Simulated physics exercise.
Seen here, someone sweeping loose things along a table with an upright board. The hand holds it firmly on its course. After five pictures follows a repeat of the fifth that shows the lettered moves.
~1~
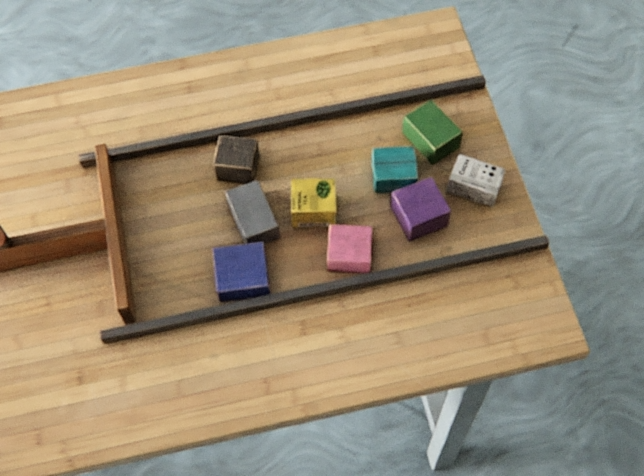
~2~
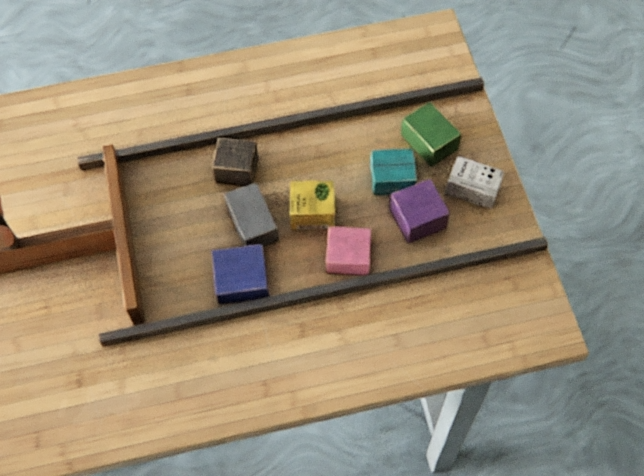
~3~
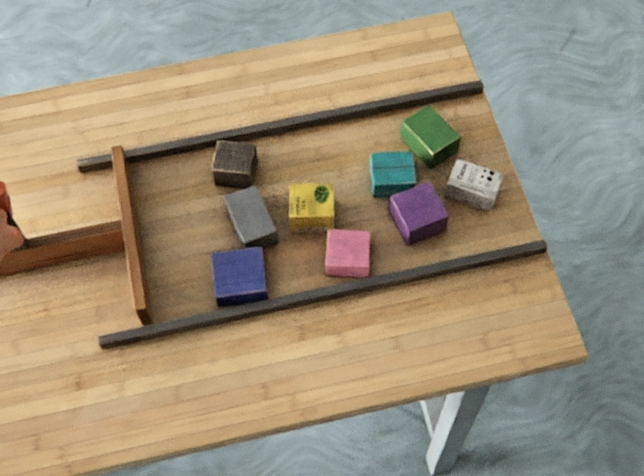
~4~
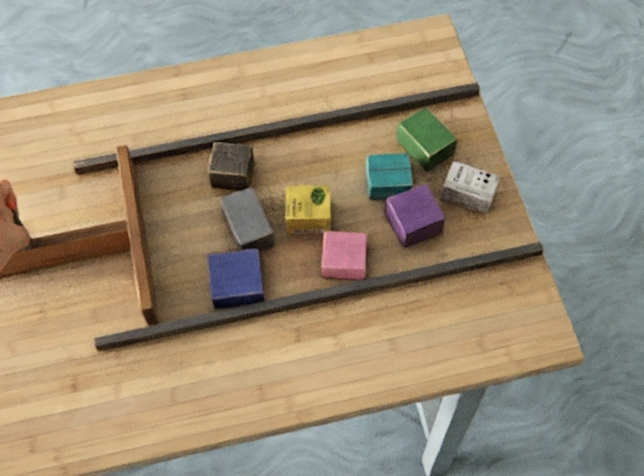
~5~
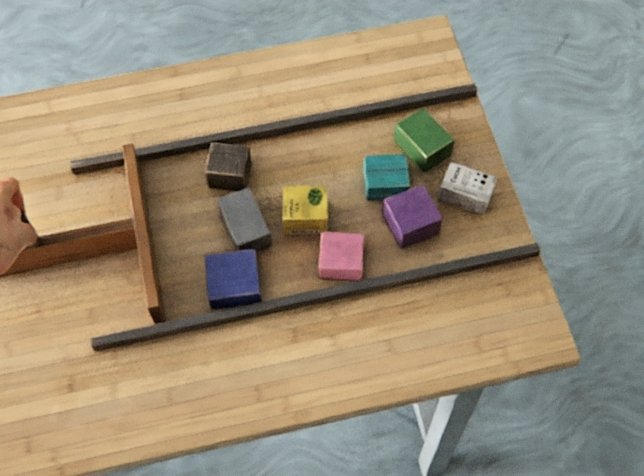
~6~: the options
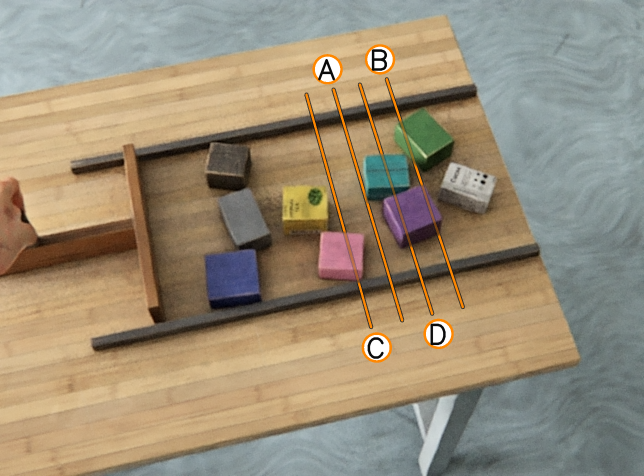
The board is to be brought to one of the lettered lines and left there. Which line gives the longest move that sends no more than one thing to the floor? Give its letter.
The farthest such stop is D.
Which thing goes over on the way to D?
The white packet goes over.
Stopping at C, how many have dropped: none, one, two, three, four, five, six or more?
By then, none.
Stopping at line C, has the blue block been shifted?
Yes.
On the copy, A at (365, 197); B at (422, 185); C at (336, 203); D at (394, 191).
On D. First, board (231, 203); blue block (277, 269); black block (248, 161).
Then, board (322, 184); white packet (475, 184); green block (438, 130).
Finally, board (391, 171); white packet over the edge; purple block (509, 190); one fallen.
By contrast, A is within the limit but short; B drops three; C is within the limit but short.
